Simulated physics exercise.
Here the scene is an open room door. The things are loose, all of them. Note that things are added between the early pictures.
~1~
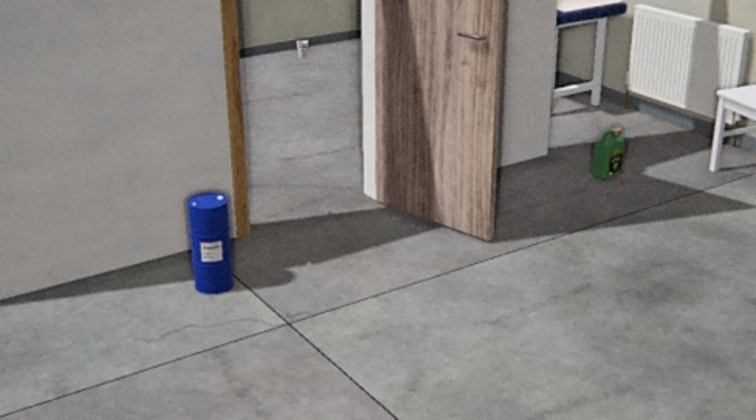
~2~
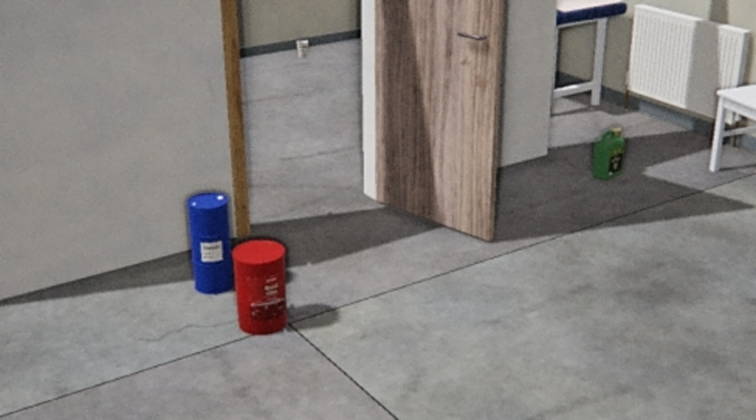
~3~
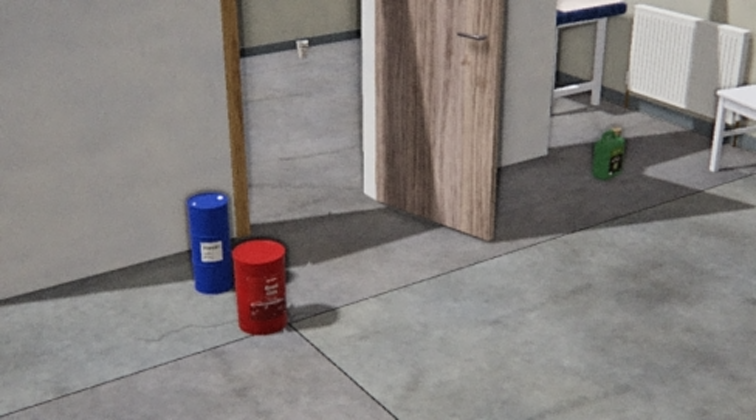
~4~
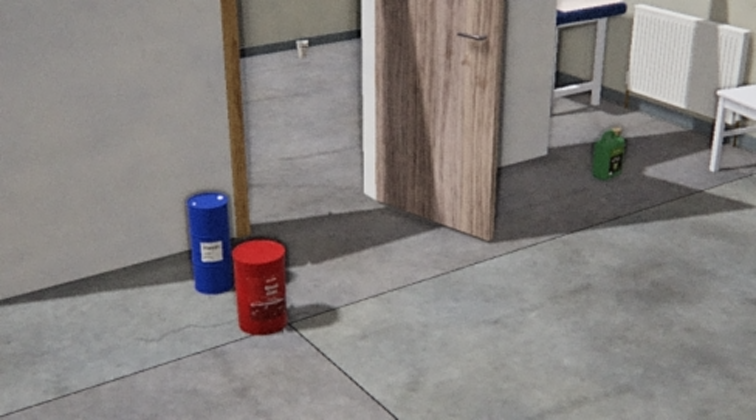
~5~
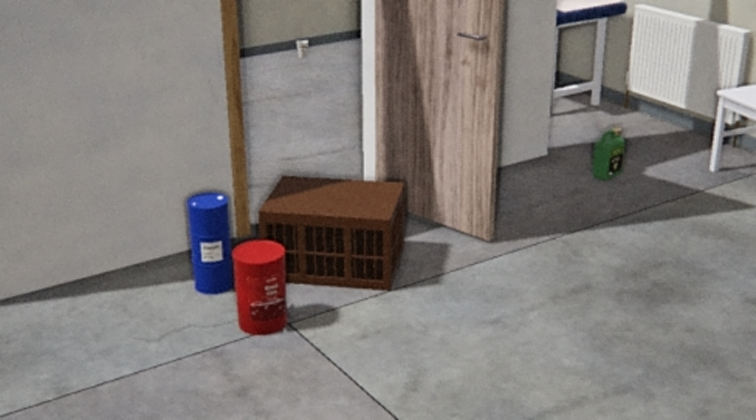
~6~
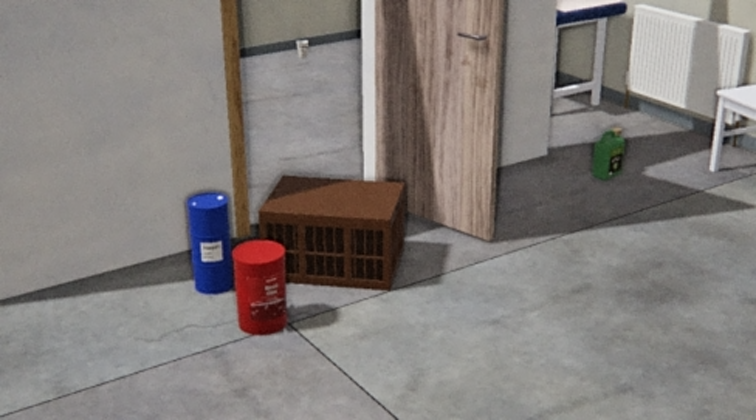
In a room with its door standing wide open, a red pail appeared beside a blue canister, then a brown chest showed up behind them in the doorway, while the door stayed still.
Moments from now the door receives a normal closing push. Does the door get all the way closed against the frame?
Turns out the door can't touch the frame at all.
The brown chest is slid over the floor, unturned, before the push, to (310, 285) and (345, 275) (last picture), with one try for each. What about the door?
Swings all the way; Held up partway.
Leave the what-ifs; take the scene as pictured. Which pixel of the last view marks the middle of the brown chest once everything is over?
It finishes at around (322, 233).
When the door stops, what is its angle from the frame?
Roughly 65°.
Then, 0.60 s on from there, door at 86°.
Then, 0.90 s on from there, door at 70°.
In the end, door at 65°; all 3 unmoved. At the end, from the last picture's camera, brown chest near (322, 233).
